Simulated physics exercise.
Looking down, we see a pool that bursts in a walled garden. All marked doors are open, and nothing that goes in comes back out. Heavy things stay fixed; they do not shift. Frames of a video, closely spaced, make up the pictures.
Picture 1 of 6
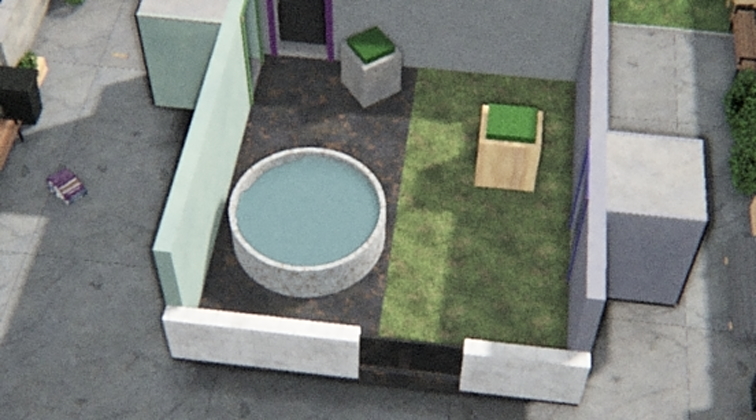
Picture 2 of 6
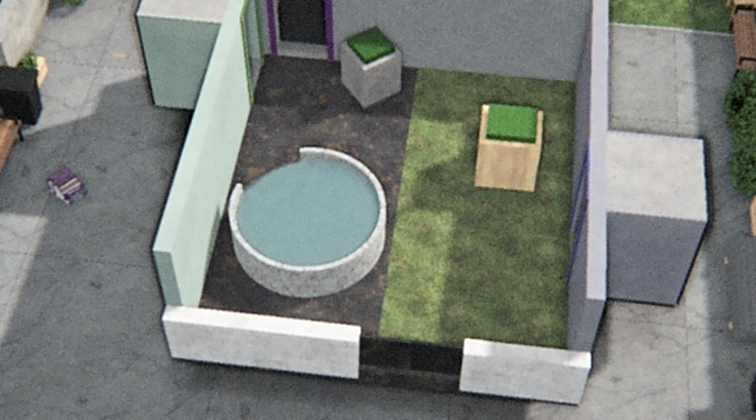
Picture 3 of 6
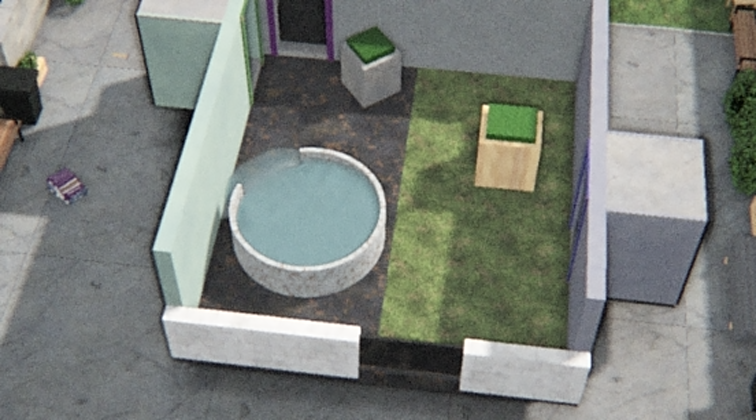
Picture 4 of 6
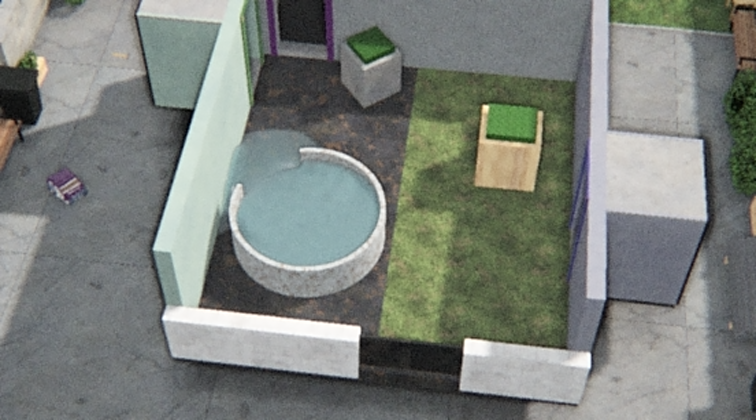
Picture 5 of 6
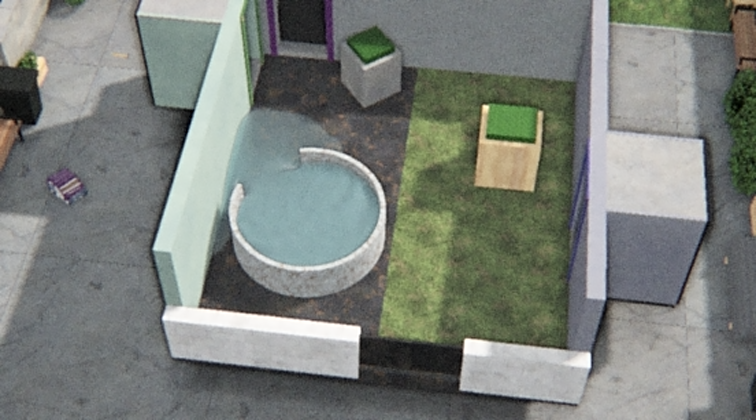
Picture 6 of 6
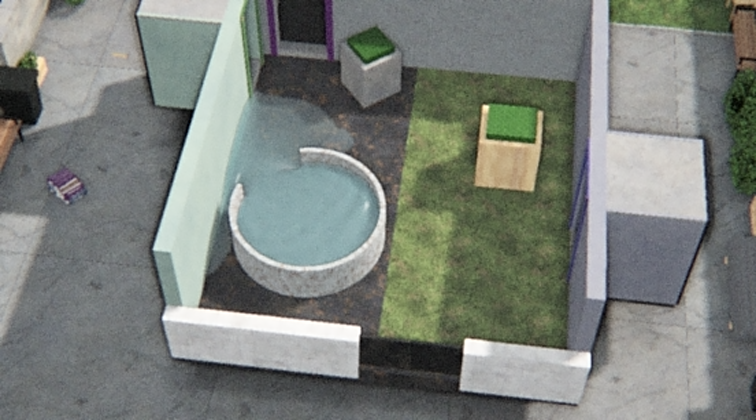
Round stone-walled pool in a walled garden bursting open at its far side, water pouring out and spreading across the dark paving.
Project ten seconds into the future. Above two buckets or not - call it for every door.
Green door: Above two buckets; purple door: Above two buckets; blue door: Not above two buckets.
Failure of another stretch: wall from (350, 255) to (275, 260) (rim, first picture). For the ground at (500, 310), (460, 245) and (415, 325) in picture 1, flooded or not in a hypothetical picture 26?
Listed order gives sopping; sopping; sopping.
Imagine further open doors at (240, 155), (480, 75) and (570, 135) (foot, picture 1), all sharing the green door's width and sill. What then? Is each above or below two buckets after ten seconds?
So it goes runs above, then runs below, then runs below.
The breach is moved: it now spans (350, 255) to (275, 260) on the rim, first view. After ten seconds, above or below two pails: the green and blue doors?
One by one: Green lets less in, blue floods.
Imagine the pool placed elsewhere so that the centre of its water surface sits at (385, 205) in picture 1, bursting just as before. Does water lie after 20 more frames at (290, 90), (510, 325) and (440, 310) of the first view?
My reading is hit by the flood first, missed by the flood next and missed by the flood last.
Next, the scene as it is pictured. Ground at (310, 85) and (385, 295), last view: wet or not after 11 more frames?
The first spot is inundated and the second bone-dry.
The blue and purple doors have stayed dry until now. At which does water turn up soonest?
The purple door.
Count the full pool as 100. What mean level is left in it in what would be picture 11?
Near 68 in a hundred.
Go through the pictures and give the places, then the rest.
The first frame shows the round pool at (308, 210) is whole and still.
In the second frame, water pours out on the round pool's far side and has run to a hidden place.
In the third frame, water pours out on the round pool's far side and has run to a hidden place.
In the fourth frame, water pours out on the round pool's far side and has run to (297, 136).
In the fifth frame, the front is at (250, 113), out from the gap on the round pool's far side.
In the sixth frame, water pours out on the round pool's far side and has run to (255, 93).
A moment on, water covers 20 % of the floor; the green door wet at the sill, nothing in, the purple door under two buckets in, the blue door not reached.
Next, water covers 25 % of the floor; the green door wet at the sill, nothing in, the purple door far over two buckets in, the blue door not reached.
Then, water covers 40 % of the floor; the green door under two buckets in, the purple door far over two buckets in, the blue door not reached.
Later, water covers 70 % of the floor; the green door over two buckets in, the purple door far over two buckets in, the blue door not reached.
In the end, water covers 95 % of the floor; the green door over two buckets in, the purple door far over two buckets in, the blue door wet at the sill, nothing in.
